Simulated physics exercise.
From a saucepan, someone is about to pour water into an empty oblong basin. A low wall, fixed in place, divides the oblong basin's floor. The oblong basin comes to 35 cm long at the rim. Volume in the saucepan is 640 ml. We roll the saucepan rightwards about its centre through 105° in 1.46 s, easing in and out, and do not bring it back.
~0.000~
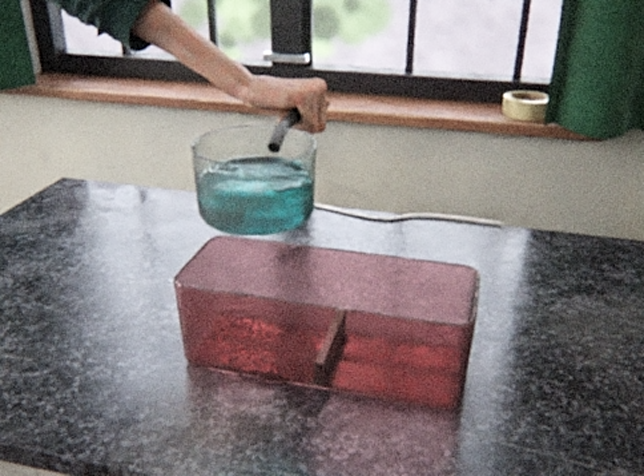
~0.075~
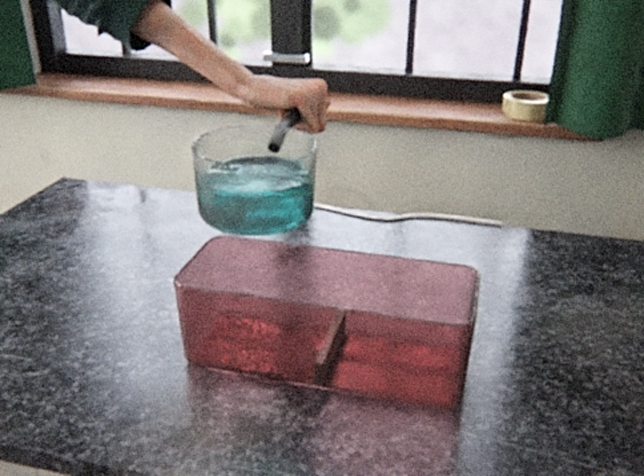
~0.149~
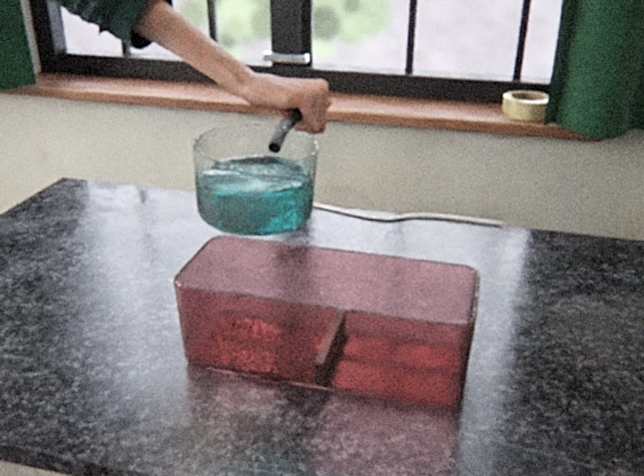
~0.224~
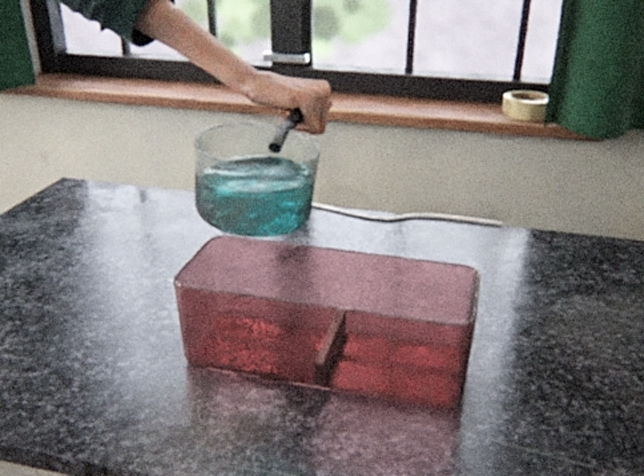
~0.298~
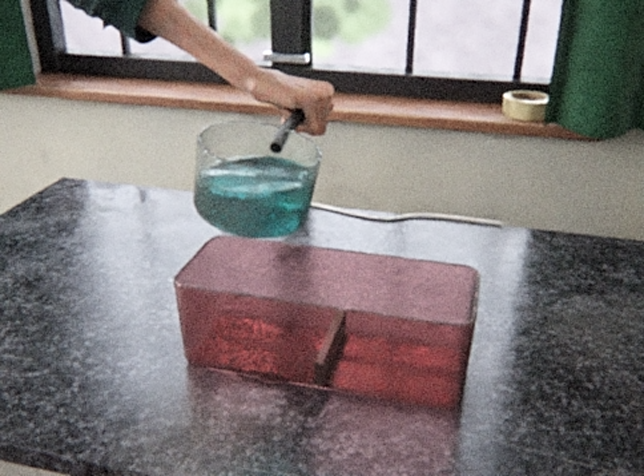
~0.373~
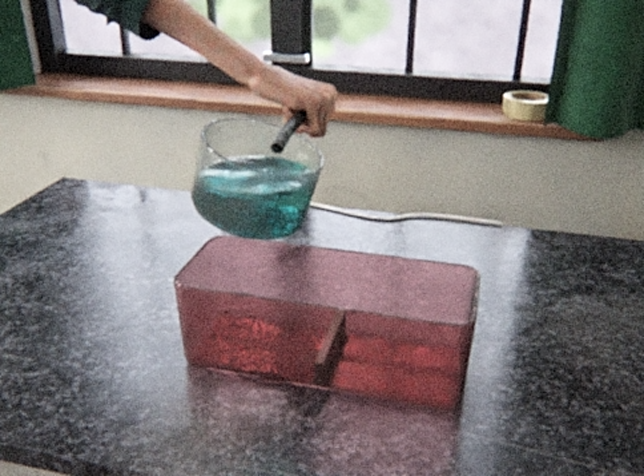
A hand slowly tilts a clear saucepan of blue-green water rightwards above a red oblong basin.
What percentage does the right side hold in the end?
About 79 per cent.
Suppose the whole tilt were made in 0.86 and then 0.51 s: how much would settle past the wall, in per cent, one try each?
In turn about 80 and 70 per cent.
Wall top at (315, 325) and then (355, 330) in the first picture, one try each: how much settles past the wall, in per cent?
One try each: Around 95 percent and then around 50 percent.
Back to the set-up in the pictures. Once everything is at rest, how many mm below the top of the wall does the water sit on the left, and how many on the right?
About 26 mm left, about 8 mm right.
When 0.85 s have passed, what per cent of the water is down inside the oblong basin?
7 %, give or take.
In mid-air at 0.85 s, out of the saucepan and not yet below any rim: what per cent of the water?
Around 20 percent.
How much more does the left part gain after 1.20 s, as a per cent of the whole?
Around 14 per cent.
By 0.85 s the tilt is 66° and 73 per cent is still to pour, 0 is left of the wall and 6 right of it.
By 1.20 s the tilt is 97° and 18 per cent is still to pour, 7 is left of the wall and 65 right of it.
By 1.56 s the tilt is 105° and 1 per cent is still to pour, 15 is left of the wall and 83 right of it.
By 1.96 s the tilt is 105° and 0 per cent is still to pour, 20 is left of the wall and 79 right of it.
At rest 20 per cent lies left of the wall, 79 right of it and 0 outside.
